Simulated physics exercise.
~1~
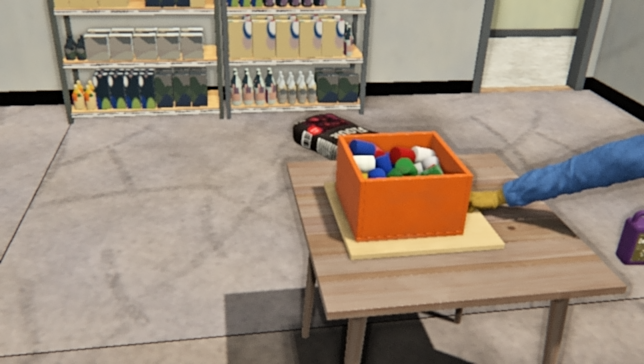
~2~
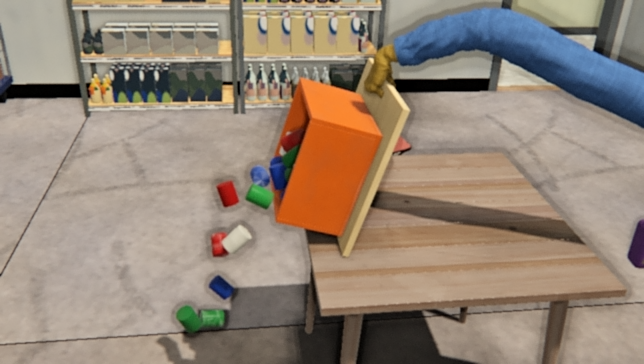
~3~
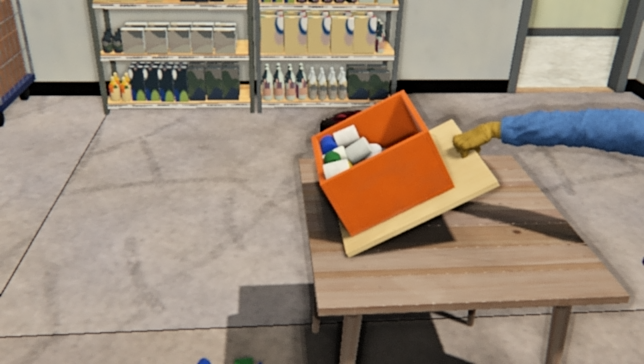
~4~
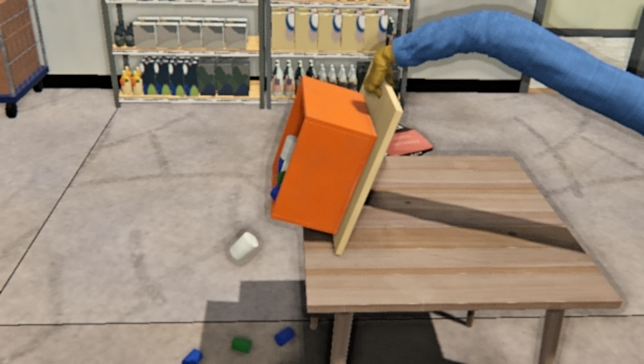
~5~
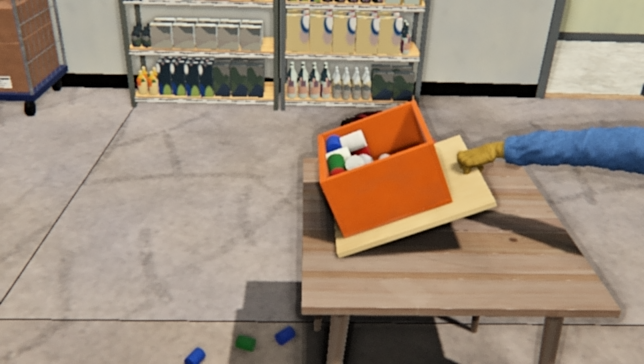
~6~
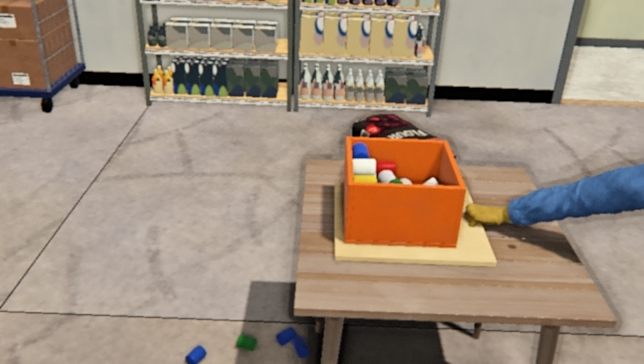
A gloved hand tips an orange crate twice, spilling some jars, then lowers it flat.
